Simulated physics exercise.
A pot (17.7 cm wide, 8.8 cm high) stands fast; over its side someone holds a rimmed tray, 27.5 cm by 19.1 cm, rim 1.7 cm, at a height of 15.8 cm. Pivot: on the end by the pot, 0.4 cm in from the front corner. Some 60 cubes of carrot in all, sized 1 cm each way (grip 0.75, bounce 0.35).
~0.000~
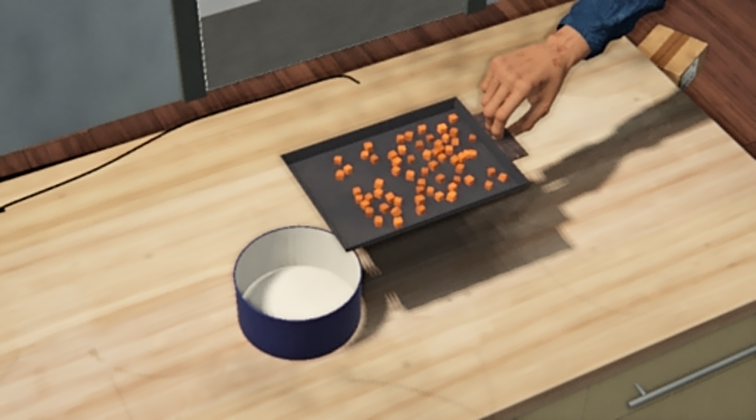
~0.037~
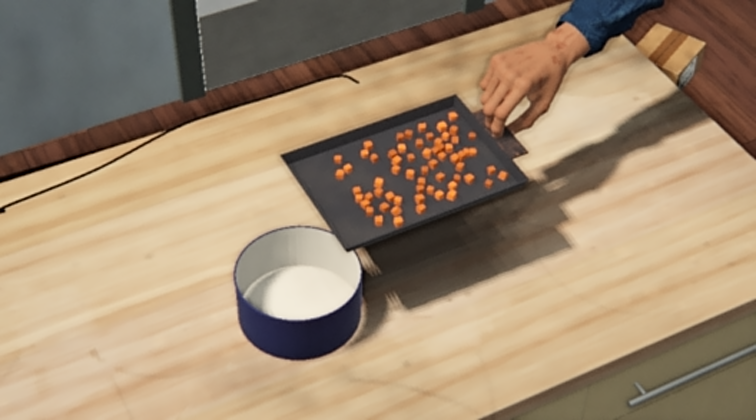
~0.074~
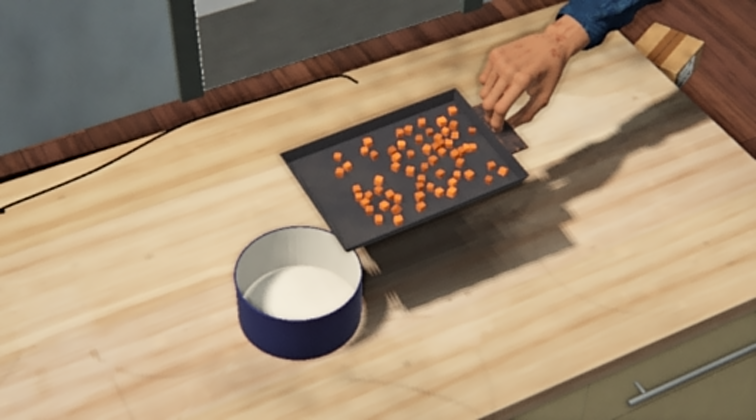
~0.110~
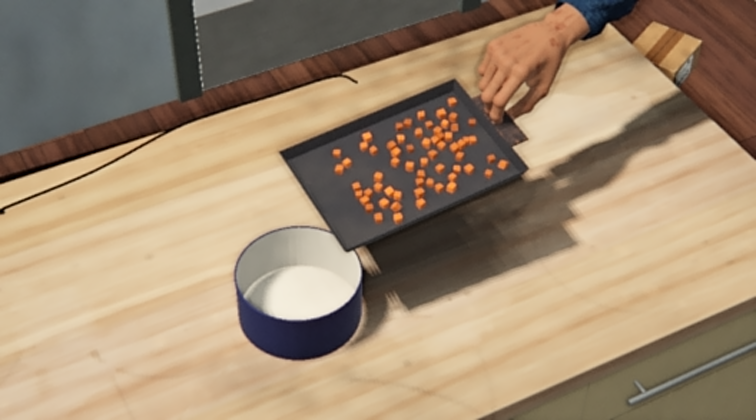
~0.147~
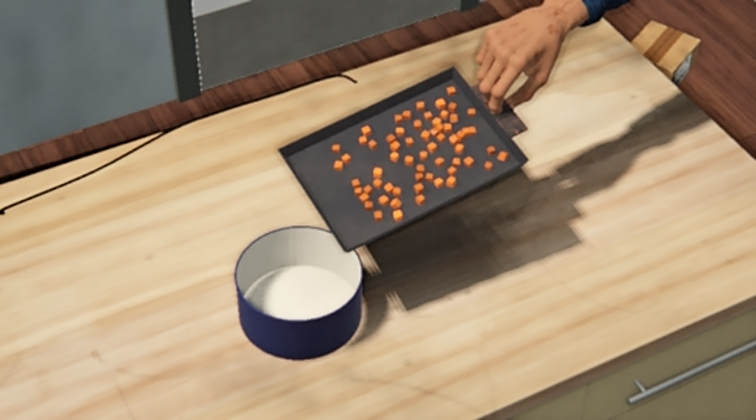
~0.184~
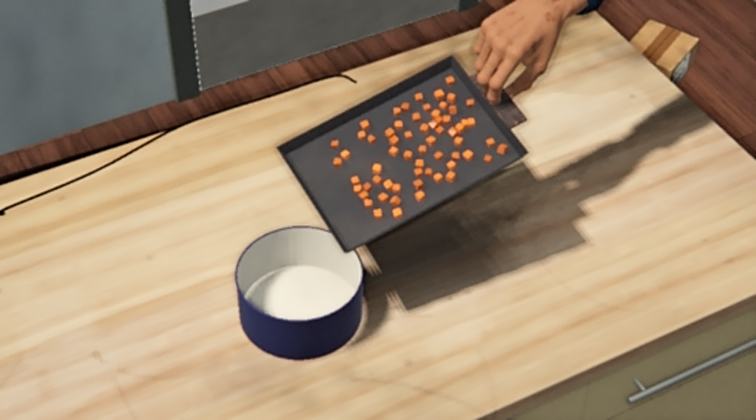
A dark rimmed tray scattered with small orange carrot cubes is held by a hand in a blue sleeve above a pale wooden counter, seen from above at an angle. A dark blue pot with a white interior stands below the tray's left front corner, near a thin black cord. The hand raises the tray's far side, tilting it gradually while the cubes keep their places on it and the camera stays still.
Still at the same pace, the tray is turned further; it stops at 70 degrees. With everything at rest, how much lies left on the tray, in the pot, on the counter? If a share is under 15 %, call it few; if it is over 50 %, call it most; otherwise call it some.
I would say tray: Few, pot: Some, counter: Most.
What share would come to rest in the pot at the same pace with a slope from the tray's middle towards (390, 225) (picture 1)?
Something like 5 in a hundred.
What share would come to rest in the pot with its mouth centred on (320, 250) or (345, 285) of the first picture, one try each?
I'd say some 0 per cent for the first and some 80 per cent for the second.
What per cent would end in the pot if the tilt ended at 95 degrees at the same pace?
Estimated share: About 45 %.
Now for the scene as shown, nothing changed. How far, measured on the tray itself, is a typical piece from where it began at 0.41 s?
By then it sits near 1 cm from where it began.
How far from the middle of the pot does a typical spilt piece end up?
About 28 cm from the centre.
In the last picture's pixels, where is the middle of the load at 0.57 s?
Approximately (371, 184) in the last picture.
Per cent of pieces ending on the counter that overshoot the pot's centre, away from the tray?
About 100 %.
After 0.41 s, tilt 43 degrees; the tray holds 100 %, the pot 0 %.
After 0.57 s, tilt 62 degrees; the tray holds 100 %, the pot 0 %.
After 0.84 s, tilt 70 degrees; the tray holds 5 %, the pot 30 %.
In the end, at 2.5 s, tray 0 %, pot 40 %, counter 60 %.
